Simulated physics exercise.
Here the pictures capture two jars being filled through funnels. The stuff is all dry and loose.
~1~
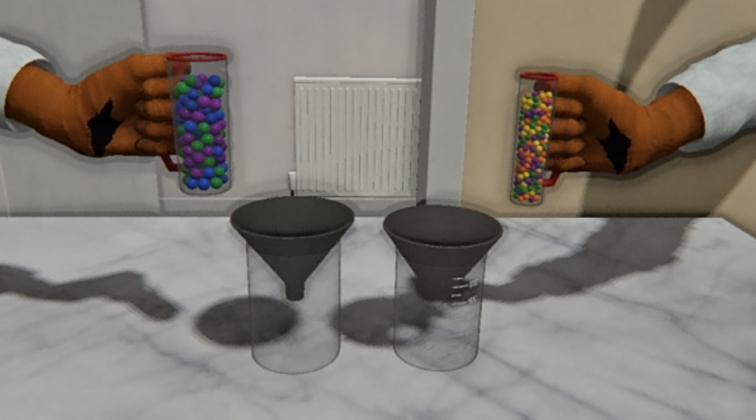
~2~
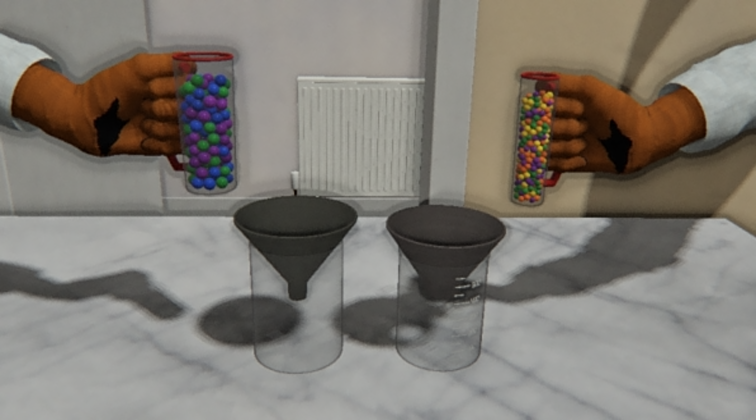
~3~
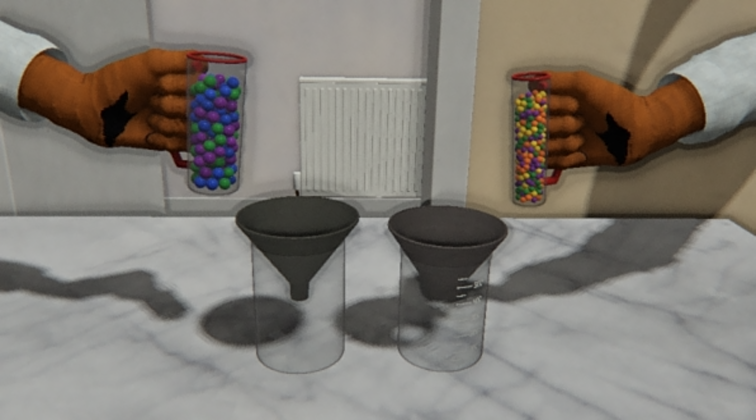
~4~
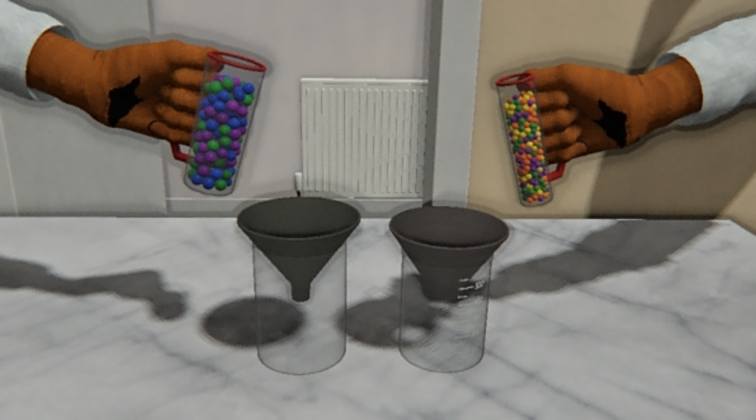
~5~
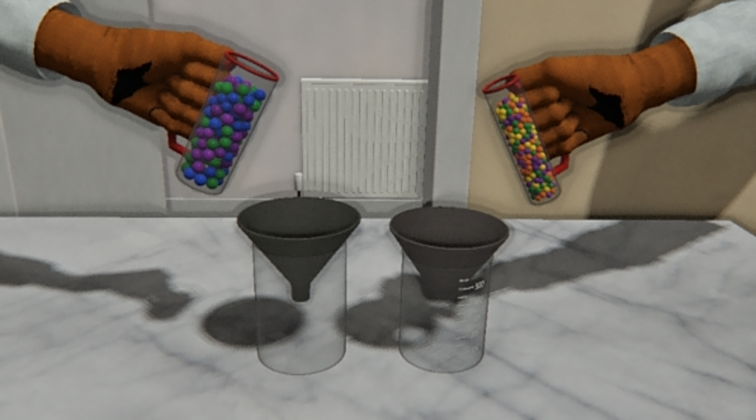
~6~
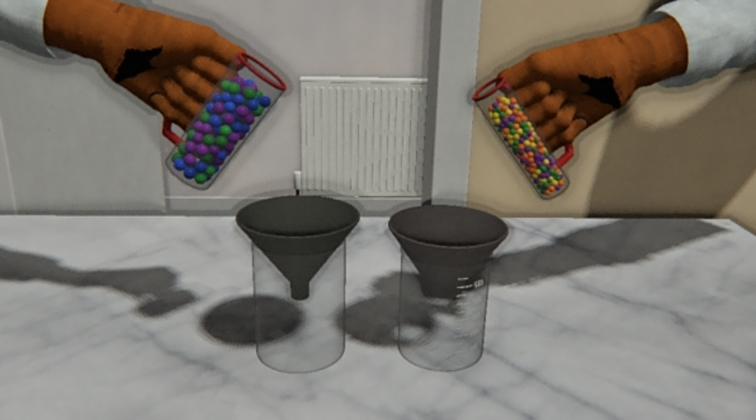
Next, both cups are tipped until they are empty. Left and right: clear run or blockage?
Result: Left funnel: Stoppage; right funnel: Clear flow.
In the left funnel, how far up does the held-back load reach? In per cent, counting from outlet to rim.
Close to 90 per cent.
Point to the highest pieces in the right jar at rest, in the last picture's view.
(465, 334), roughly.
Then, 0.30 s later than the last frame, left, every one still in the cup; right, every one still in the cup.
Then, 0.69 s later than the last frame, left, almost all still in the cup, just a few in or over the funnel; right, every one still in the cup.
Then, 1.10 s later than the last frame, left, roughly two thirds still in the cup, roughly a third in or over the funnel, just a few down in the jar; right, the larger part still in the cup, about a tenth in or over the funnel, about a tenth down in the jar.
When it is over, left, almost all stuck in the funnel, just a few down in the jar; right, every one down in the jar.
